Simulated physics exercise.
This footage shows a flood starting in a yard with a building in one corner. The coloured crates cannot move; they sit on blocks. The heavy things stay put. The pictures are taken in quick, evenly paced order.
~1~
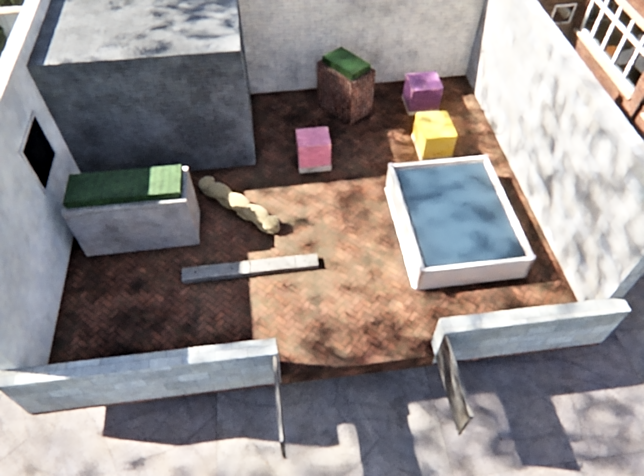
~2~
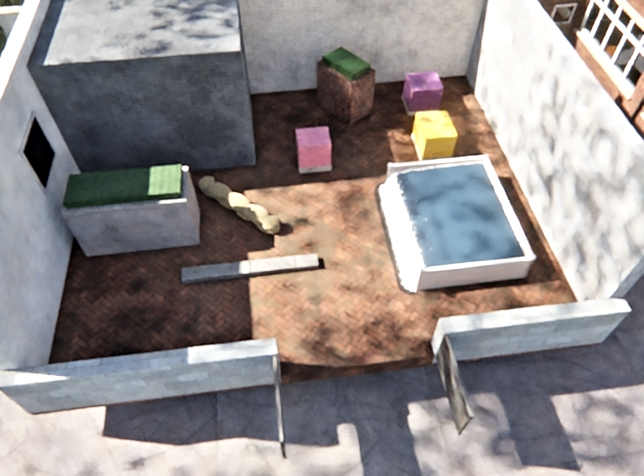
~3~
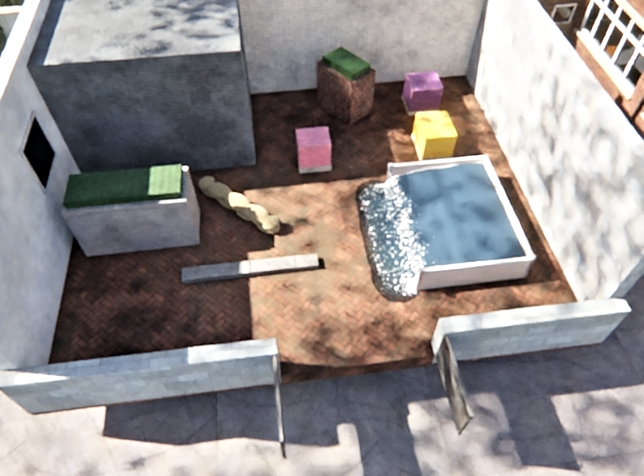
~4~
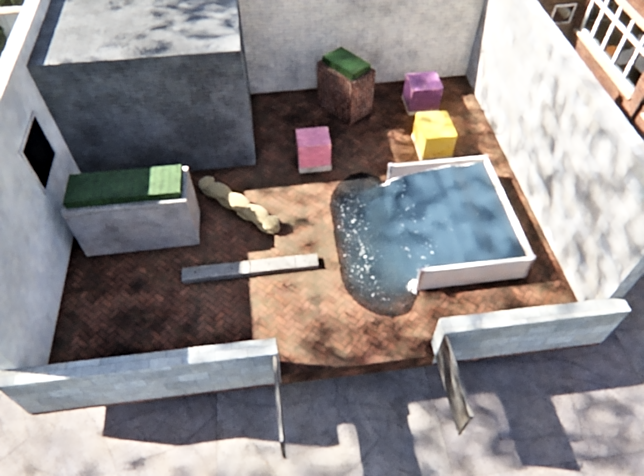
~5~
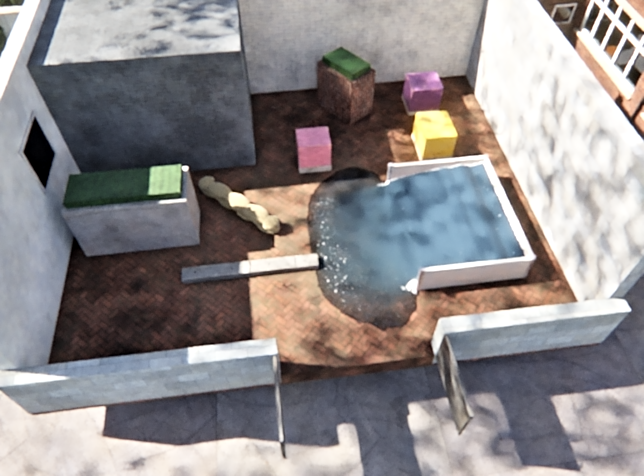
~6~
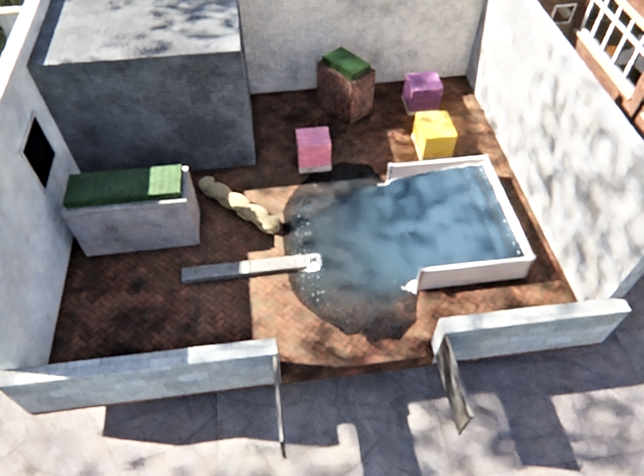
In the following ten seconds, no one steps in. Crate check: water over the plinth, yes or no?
Pink crate no, yellow crate no, purple crate no.
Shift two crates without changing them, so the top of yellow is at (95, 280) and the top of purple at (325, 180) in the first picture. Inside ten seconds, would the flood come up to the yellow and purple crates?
Note: Yellow crate flooded, purple crate flooded.
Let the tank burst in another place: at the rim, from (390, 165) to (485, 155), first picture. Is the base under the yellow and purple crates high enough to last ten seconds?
The yellow one is reached; the purple one is reached.
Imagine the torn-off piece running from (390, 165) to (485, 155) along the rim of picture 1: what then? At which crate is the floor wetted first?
The crate marked yellow comes first.
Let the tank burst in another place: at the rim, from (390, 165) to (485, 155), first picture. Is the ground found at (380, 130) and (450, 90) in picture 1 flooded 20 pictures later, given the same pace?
First spot swamped, second spot swamped.
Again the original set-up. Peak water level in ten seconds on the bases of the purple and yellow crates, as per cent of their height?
Around 10 % and 20 %.
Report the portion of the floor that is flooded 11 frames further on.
It works out to about 45 in a hundred.
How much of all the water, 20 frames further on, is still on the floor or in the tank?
Roughly 96 out of every hundred parts.
A moment on, water covers 30 % of the floor; the pink crate water round its plinth, the yellow crate not reached, the purple crate not reached.
Next, water covers 45 % of the floor; the pink crate water round its plinth, the yellow crate not reached, the purple crate not reached.
Then, water covers 55 % of the floor; the pink crate water round its plinth, the yellow crate not reached, the purple crate not reached.
Later, water covers 60 % of the floor; the pink crate water round its plinth, the yellow crate not reached, the purple crate not reached.
In the end, water covers 70 % of the floor; the pink crate stayed above the water, the yellow crate stayed above the water, the purple crate stayed above the water.
